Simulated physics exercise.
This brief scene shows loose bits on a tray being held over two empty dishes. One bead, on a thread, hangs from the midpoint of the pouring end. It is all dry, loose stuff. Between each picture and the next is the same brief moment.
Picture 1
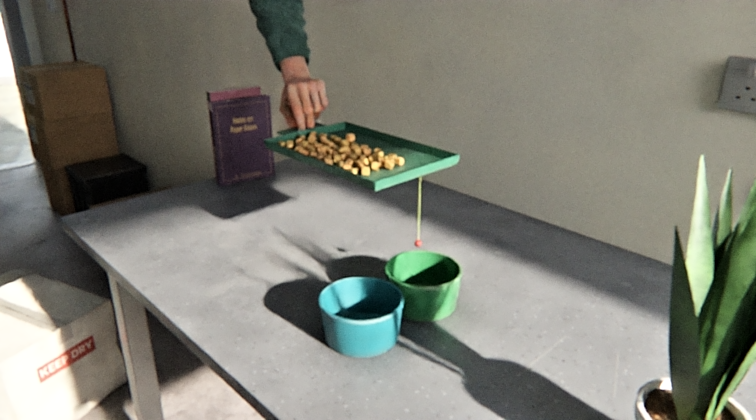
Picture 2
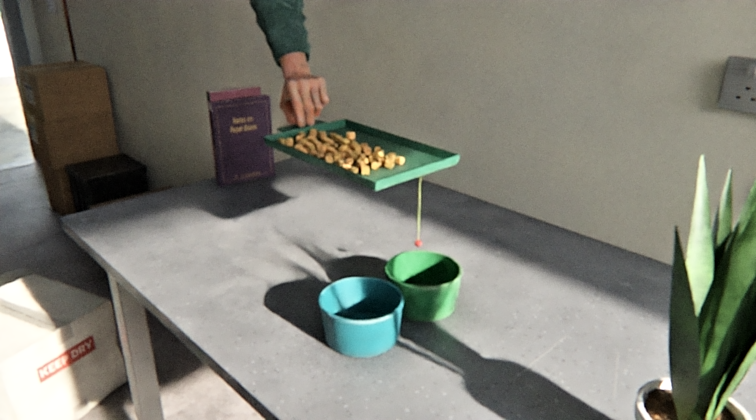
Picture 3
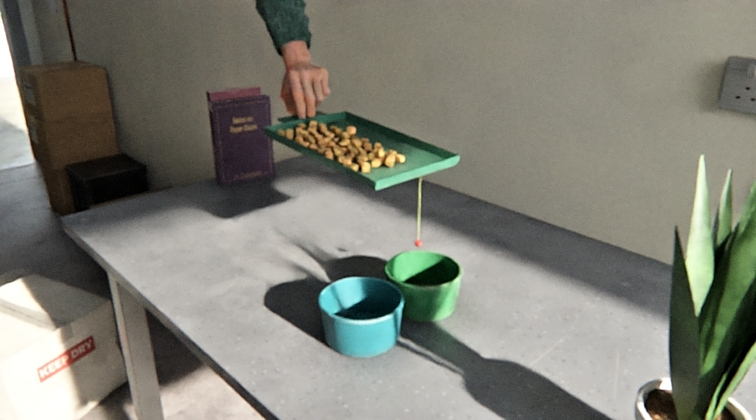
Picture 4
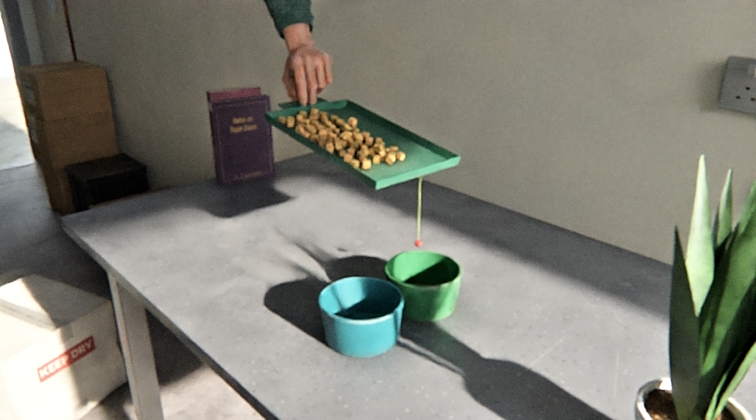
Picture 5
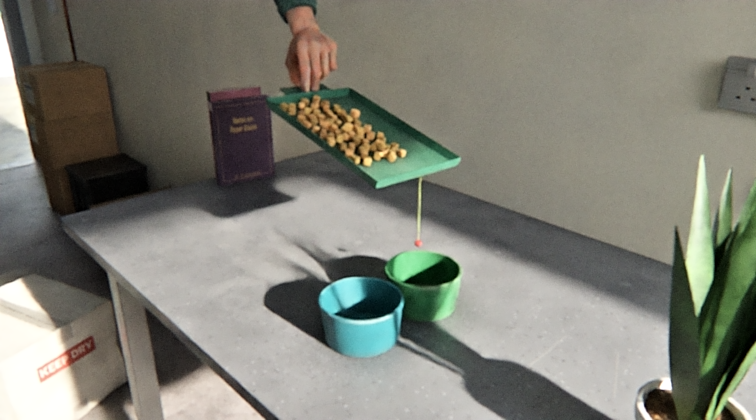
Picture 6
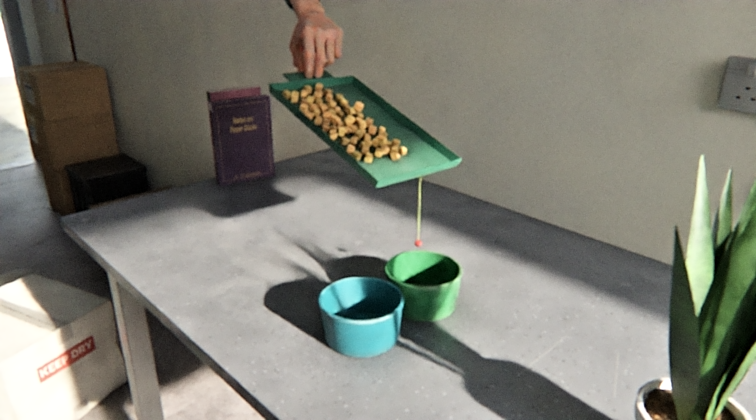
We see a hand holding a green tray of small tan pieces above a blue dish and a green dish on a grey table, then steadily raising the tray's back end, steepening its slant while the pieces stay on it.
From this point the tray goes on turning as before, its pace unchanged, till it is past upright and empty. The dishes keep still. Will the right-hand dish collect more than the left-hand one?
Yes.
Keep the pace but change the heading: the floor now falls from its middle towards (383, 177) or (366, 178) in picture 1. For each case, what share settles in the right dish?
50 %, give or take, and then 40 %.
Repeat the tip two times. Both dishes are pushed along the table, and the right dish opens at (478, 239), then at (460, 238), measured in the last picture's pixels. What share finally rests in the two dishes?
Close to 70 %, followed by close to 30 %.
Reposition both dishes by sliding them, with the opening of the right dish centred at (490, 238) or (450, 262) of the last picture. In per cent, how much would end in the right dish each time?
20 and 60 in a hundred.
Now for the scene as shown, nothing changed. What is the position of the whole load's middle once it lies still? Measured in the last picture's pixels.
Near pixel (451, 300).
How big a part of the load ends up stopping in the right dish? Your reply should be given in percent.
Roughly 40 %.
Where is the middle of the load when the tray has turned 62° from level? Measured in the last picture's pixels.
Roughly at (416, 155).
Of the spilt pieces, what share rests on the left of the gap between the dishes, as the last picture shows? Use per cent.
Reading: Around 0 %.
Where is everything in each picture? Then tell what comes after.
The first frame shows corners of the pouring end at (376, 181) and (457, 155), level; middle of the load at (343, 152), small wooden cubes; left dish at (390, 330); right dish at (451, 296); bead on its thread at (418, 243).
The second frame shows corners of the pouring end at (376, 181) and (457, 155), level; middle of the load at (343, 150).
The third frame shows corners of the pouring end at (376, 180) and (458, 155), tipped barely, lowest at the right corner; middle of the load at (343, 145).
The fourth frame shows corners of the pouring end at (377, 180) and (458, 156), tipped a little, lowest at the right corner; middle of the load at (344, 137).
The fifth frame shows corners of the pouring end at (378, 179) and (459, 157), tipped clearly, lowest at the right corner; middle of the load at (346, 130).
The sixth frame shows corners of the pouring end at (379, 179) and (459, 158), tipped clearly, lowest at the right corner; middle of the load at (348, 122); left dish at (390, 330); right dish at (451, 296).
Soon, tray tipped steeply; nearly all on the tray; a stray few in the air.
A while on, tray tipped right over; most on the tray; a small part in the right dish; a small part outside both.
Towards the end, tray tipped past a quarter turn; about half in the right dish; about half outside both.
Finally, tray tipped past a quarter turn; none in the left dish; about half in the right dish; about half outside both.
